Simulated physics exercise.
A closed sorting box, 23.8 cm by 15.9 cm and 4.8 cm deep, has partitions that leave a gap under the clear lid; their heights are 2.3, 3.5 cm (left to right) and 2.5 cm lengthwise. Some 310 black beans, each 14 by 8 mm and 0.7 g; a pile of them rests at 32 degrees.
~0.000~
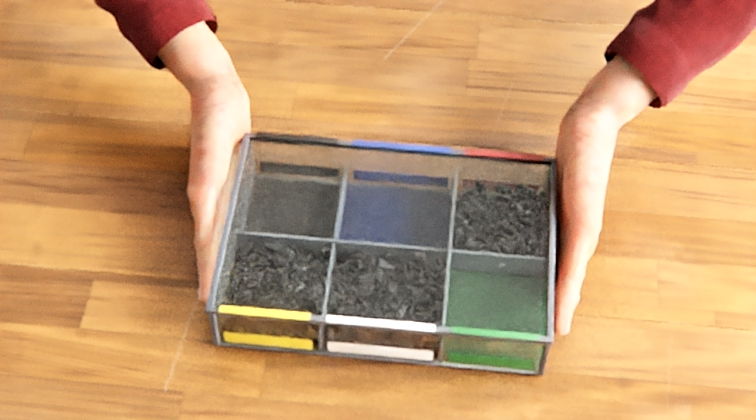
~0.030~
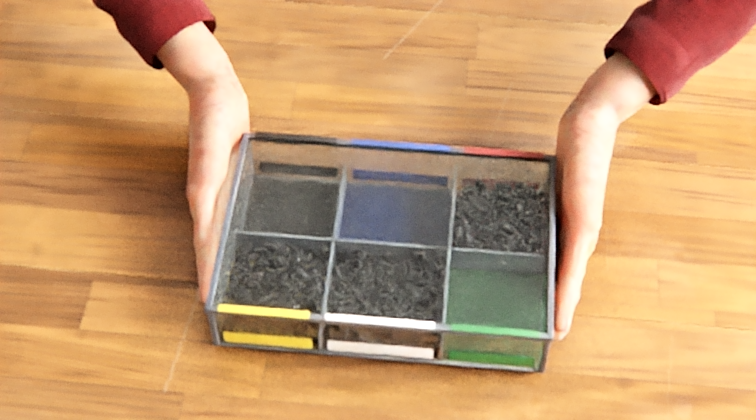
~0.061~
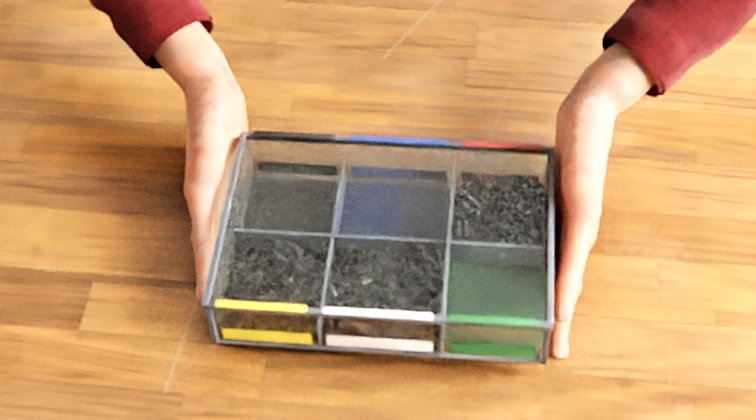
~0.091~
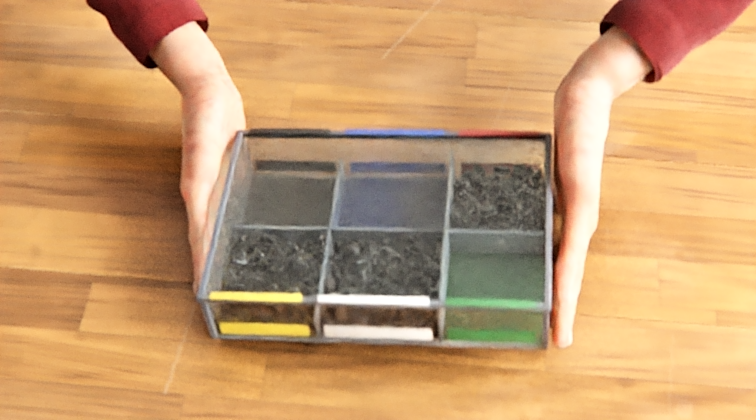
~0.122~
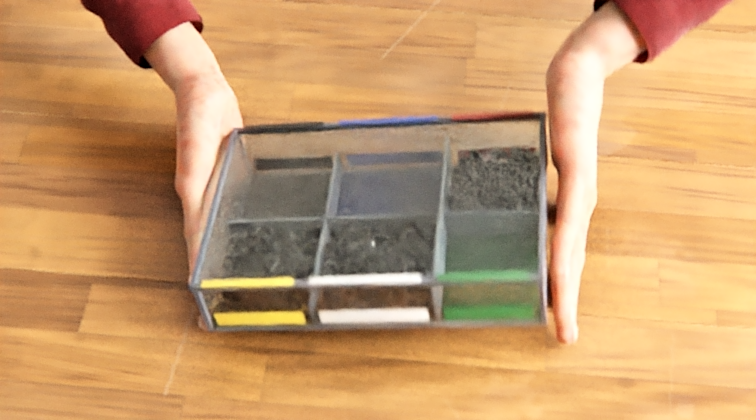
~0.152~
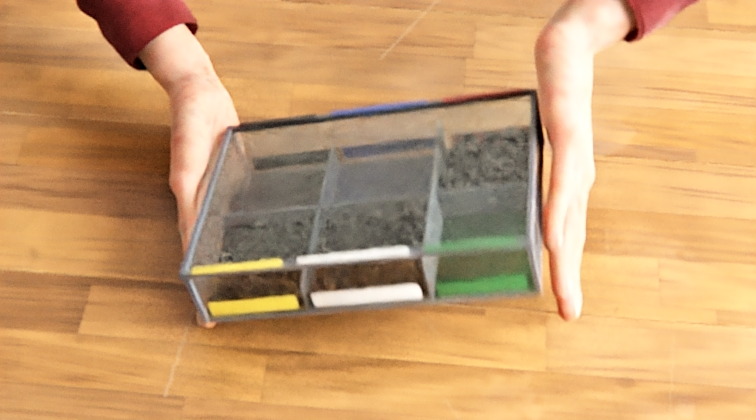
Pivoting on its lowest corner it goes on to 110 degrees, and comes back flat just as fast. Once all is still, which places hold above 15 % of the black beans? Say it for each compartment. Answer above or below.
Red compartment: Above; blue compartment: Below; green compartment: Below; yellow compartment: Above; white compartment: Below; black compartment: Above.
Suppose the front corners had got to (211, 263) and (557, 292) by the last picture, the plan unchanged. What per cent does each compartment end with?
Red 35; blue 40; green 0; yellow 0; white 0; black 30.
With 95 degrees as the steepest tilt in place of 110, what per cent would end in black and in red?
In that case black 35; red 30.
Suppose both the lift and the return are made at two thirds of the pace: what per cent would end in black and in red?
Black 45, red 25.
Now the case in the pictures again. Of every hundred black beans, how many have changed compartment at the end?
Roughly 50 per cent.
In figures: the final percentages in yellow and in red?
Yellow 25; red 25.
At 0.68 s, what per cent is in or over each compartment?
Red 30; blue 5; green 0; yellow 30; white 15; black 20.
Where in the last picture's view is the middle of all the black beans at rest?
At about (291, 215).
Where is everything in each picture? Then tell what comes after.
The first frame shows box tilt 0 degrees, front corners at (212, 308) and (547, 338); red 30 %, yellow 30 %, white 35 %.
The second frame shows box tilt 1 degrees, front corners at (211, 307) and (547, 335).
The third frame shows box tilt 3 degrees, front corners at (209, 303) and (547, 324), lowest corner left back.
The fourth frame shows box tilt 7 degrees, front corners at (204, 296) and (545, 305), lowest corner left back.
The fifth frame shows box tilt 12 degrees, front corners at (196, 285) and (538, 276), lowest corner left back.
The sixth frame shows box tilt 18 degrees, front corners at (187, 273) and (527, 241), lowest corner left back; red 30 %, yellow 30 %, white 35 %. The box's pace is about 200 degrees a second.
After 0.68 s, tilt 110 degrees; red 30 %, blue 5 %, yellow 30 %, white 15 %, black 20 %.
Then, at 1.04 s, tilt 47 degrees; red 25 %, yellow 25 %, black 45 %.
After 1.48 s, tilt 0 degrees; red 25 %, yellow 25 %, black 45 %.
At rest (1.8 s), red 25 %, blue 0 %, green 0 %, yellow 25 %, white 0 %, black 45 %.
